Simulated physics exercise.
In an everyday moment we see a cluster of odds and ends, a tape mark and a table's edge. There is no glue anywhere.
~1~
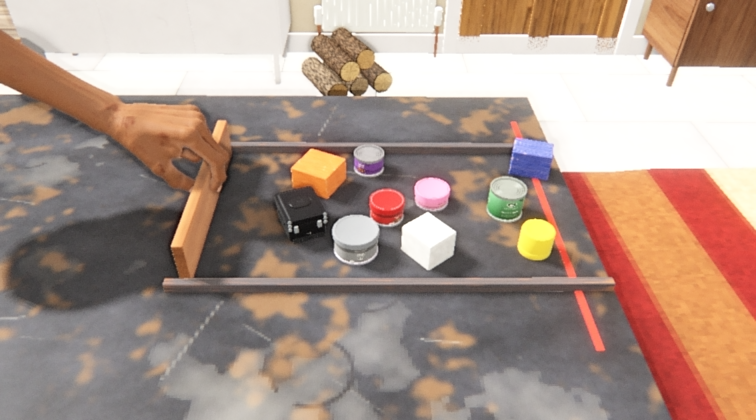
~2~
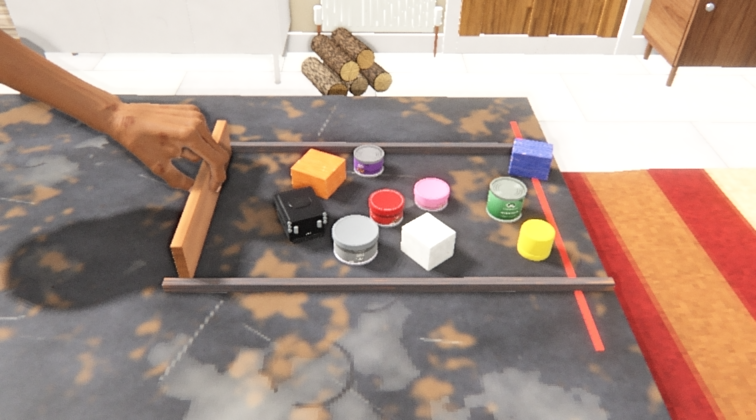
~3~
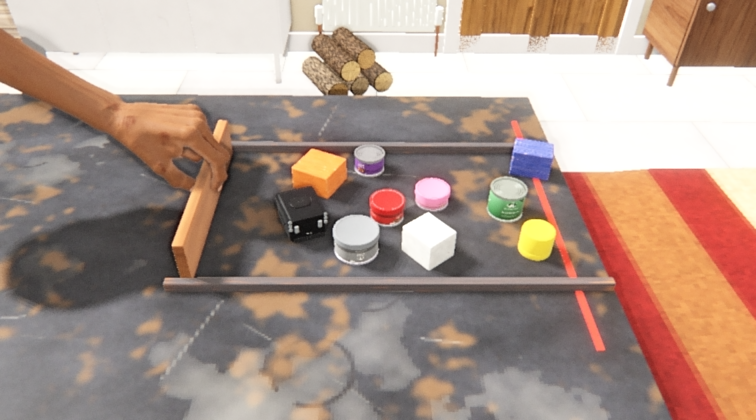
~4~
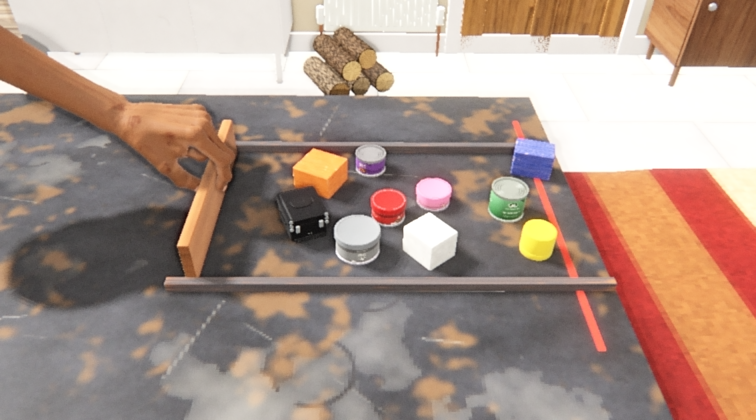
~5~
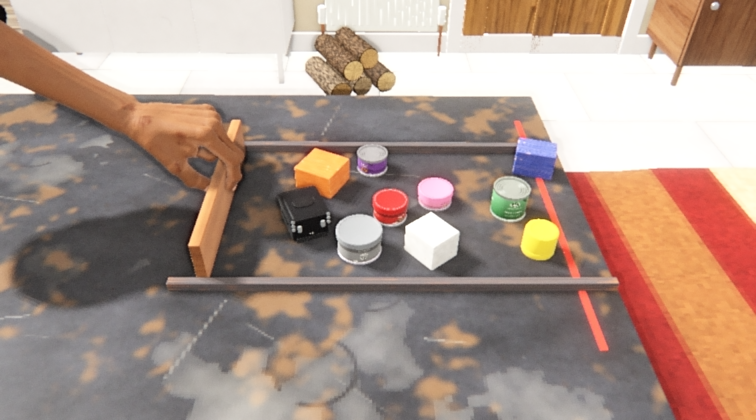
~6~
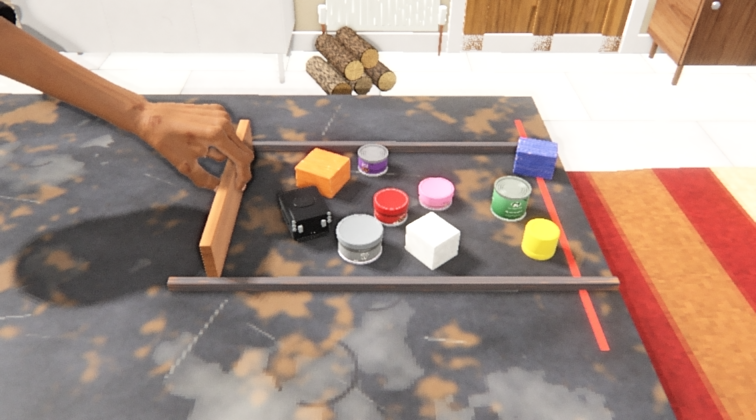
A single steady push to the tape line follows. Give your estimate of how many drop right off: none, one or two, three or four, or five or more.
Drops: At least five.
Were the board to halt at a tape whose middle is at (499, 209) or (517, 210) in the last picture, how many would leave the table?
0, then 1.
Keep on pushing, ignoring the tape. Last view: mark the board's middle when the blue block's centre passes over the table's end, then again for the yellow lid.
Near (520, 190) in the first case, near (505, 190) in the other.
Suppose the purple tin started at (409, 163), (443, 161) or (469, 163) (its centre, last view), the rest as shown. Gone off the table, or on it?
The purple tin comes down; drops off; tumbles off.
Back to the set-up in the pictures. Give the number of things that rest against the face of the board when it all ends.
All in all, 5.
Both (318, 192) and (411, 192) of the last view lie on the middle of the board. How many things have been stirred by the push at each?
In order, the tallies are 4 and 7.
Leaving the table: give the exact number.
That makes a total of 5.
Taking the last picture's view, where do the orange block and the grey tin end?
They come to rest around (562, 171) and (598, 255).
Early on, none off yet; blue block at rest near (536, 159); yellow lid at rest near (541, 239); green pot at rest near (510, 199).
A while later, none off yet; blue block travelled a little near (552, 158); yellow lid travelled well along near (600, 230); green pot travelled about its own width near (557, 193).
Finally, the number that fall off is five or more; lost, red pot, white block, green pot, yellow lid and blue block.
